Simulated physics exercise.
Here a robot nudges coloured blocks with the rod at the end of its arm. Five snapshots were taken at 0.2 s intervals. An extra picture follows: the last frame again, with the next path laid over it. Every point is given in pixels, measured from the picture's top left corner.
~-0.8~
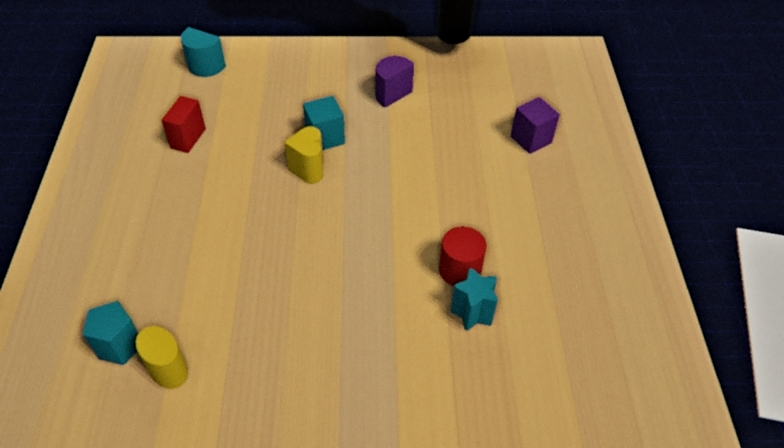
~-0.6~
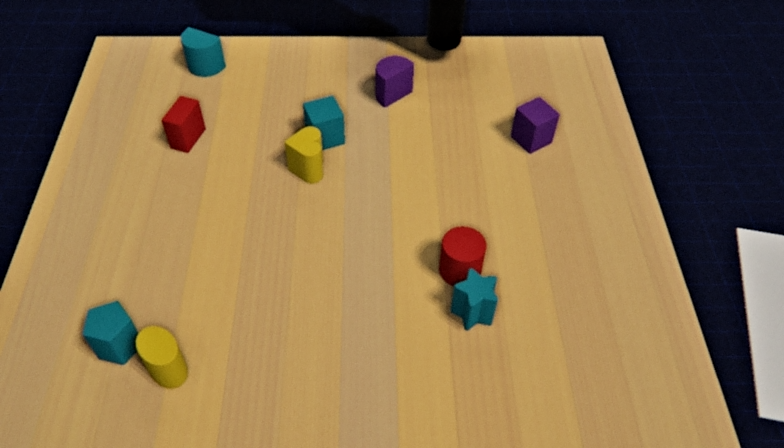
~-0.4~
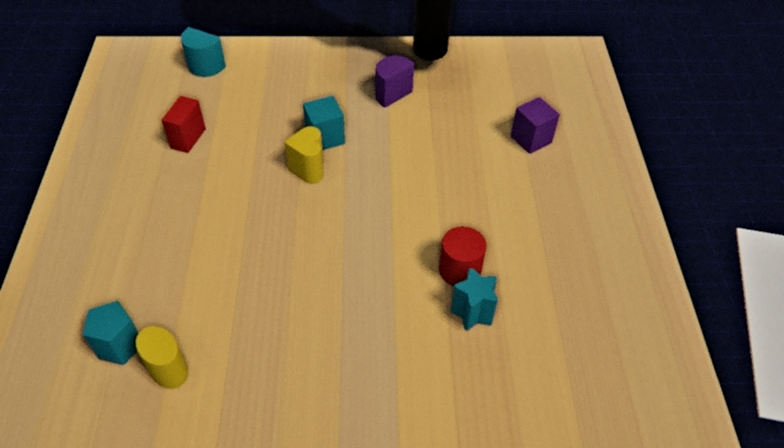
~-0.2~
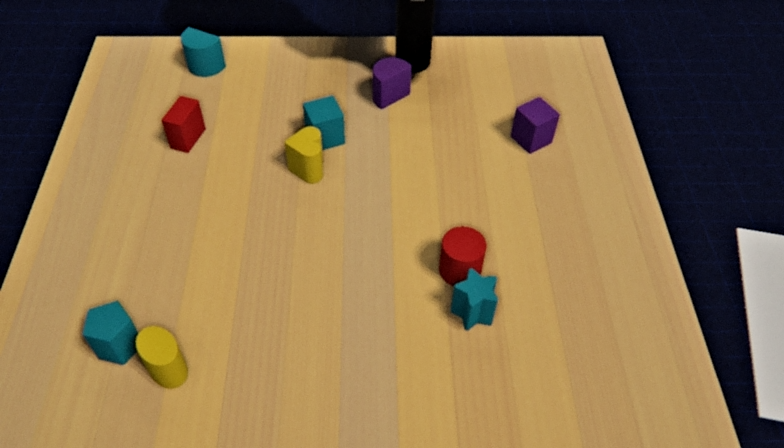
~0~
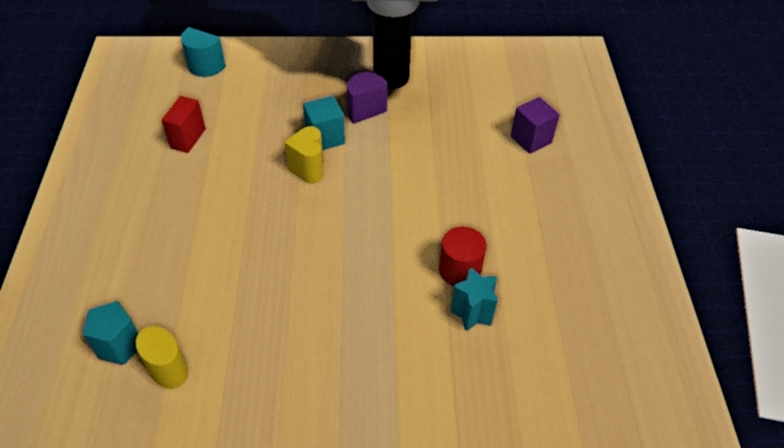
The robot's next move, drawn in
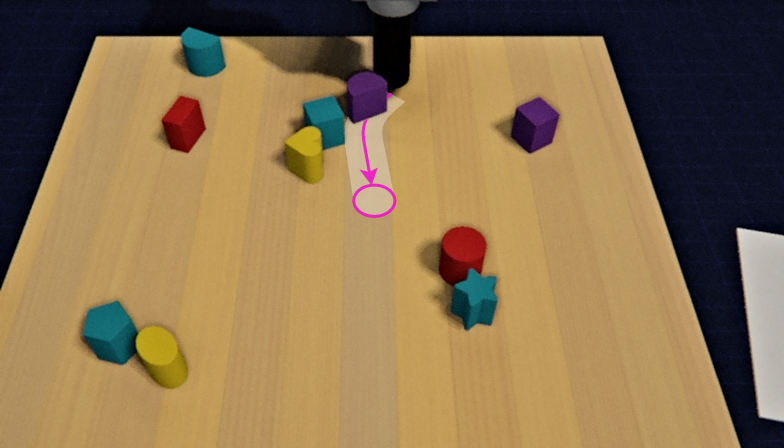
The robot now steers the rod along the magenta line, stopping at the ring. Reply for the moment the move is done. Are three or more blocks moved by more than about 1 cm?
I believe not.
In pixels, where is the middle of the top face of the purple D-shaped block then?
Just about (326, 105).
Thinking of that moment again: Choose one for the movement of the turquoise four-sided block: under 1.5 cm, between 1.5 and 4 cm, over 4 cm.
Travel: 1.5-4 cm.
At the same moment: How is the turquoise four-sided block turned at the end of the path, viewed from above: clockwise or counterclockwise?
It ends up turned anticlockwise.
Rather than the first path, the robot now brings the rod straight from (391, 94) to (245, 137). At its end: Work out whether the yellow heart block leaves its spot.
It is no longer where it was.
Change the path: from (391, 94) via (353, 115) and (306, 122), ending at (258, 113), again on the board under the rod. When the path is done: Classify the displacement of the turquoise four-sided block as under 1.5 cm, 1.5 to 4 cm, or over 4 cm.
Answer: More than 4 cm.
The line goes from (391, 94) by way of (365, 123) and (367, 160) to (374, 200).
The first path, step by step. One third of the way, rod at (364, 108); yellow heart block at (303, 145); turquoise four-sided block at (298, 114), turned 35° anticlockwise; purple D-shaped block at (329, 102), turned 55° clockwise.
Two thirds of the way, rod at (367, 146); yellow heart block at (303, 145); turquoise four-sided block at (296, 116), turned 25° anticlockwise; purple D-shaped block at (326, 105), turned 80° clockwise.
At the end, rod at (374, 186); yellow heart block at (303, 145); turquoise four-sided block at (296, 116), turned 25° anticlockwise; purple D-shaped block at (326, 105), turned 80° clockwise.
